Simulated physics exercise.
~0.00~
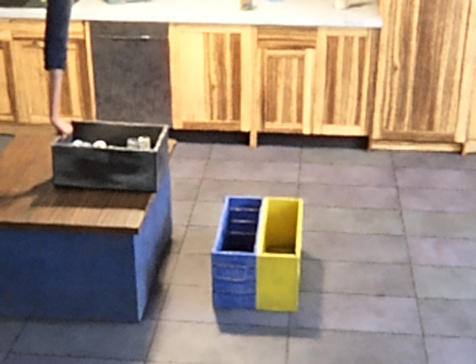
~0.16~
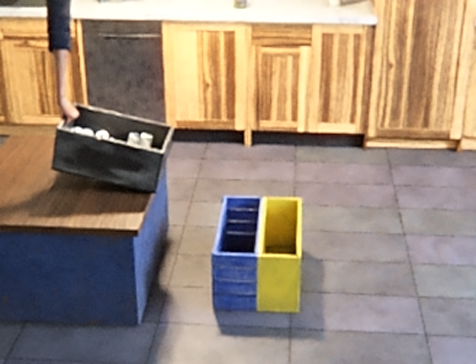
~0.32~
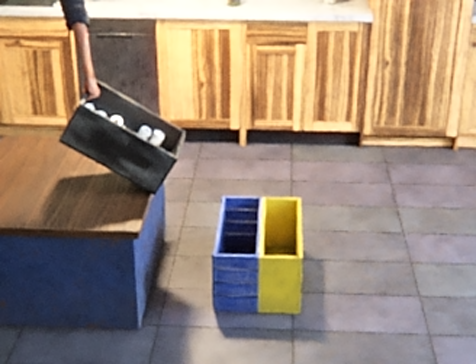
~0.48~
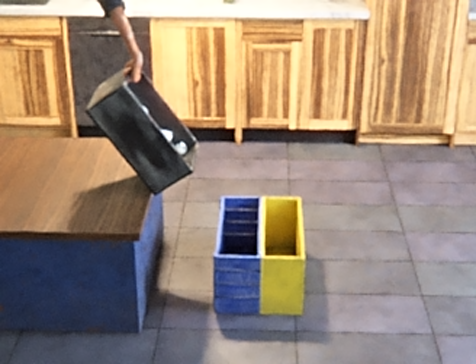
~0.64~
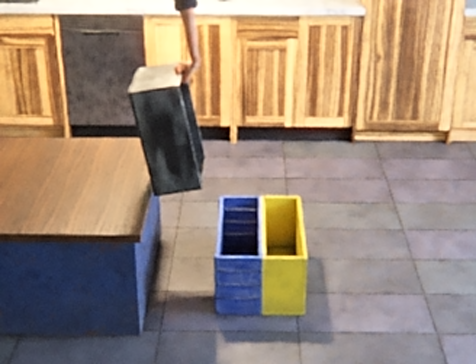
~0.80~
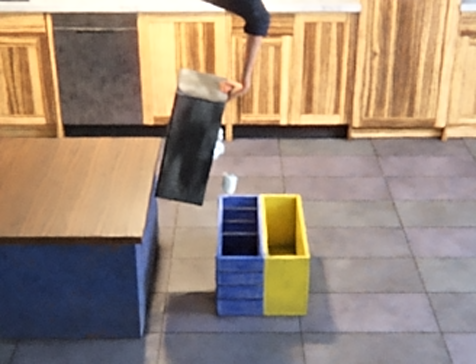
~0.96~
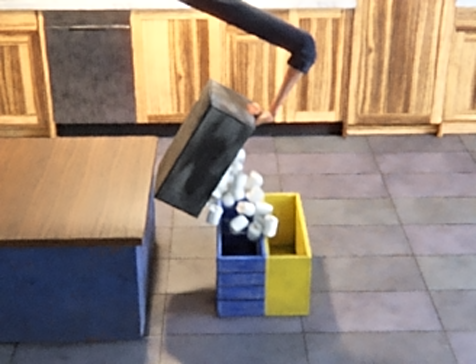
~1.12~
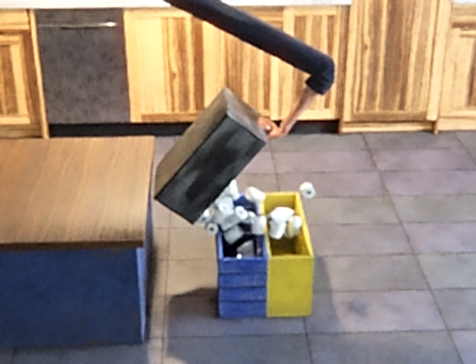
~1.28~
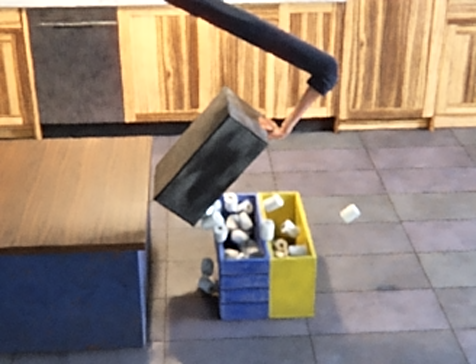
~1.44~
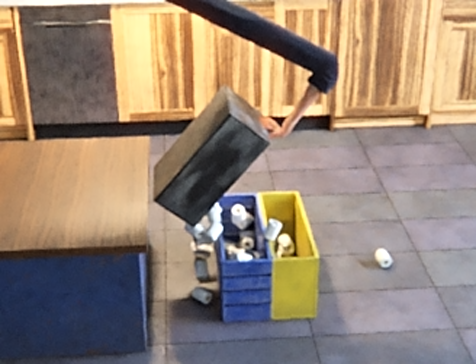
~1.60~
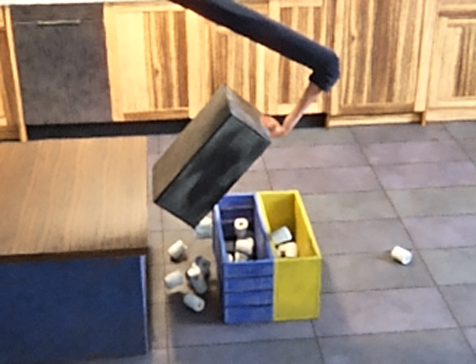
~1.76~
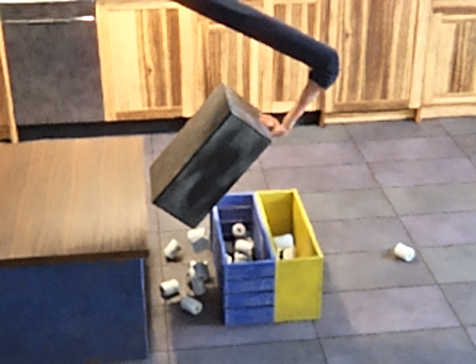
A hand tips a black tote, spilling white rolls into blue and yellow bins and onto the floor.
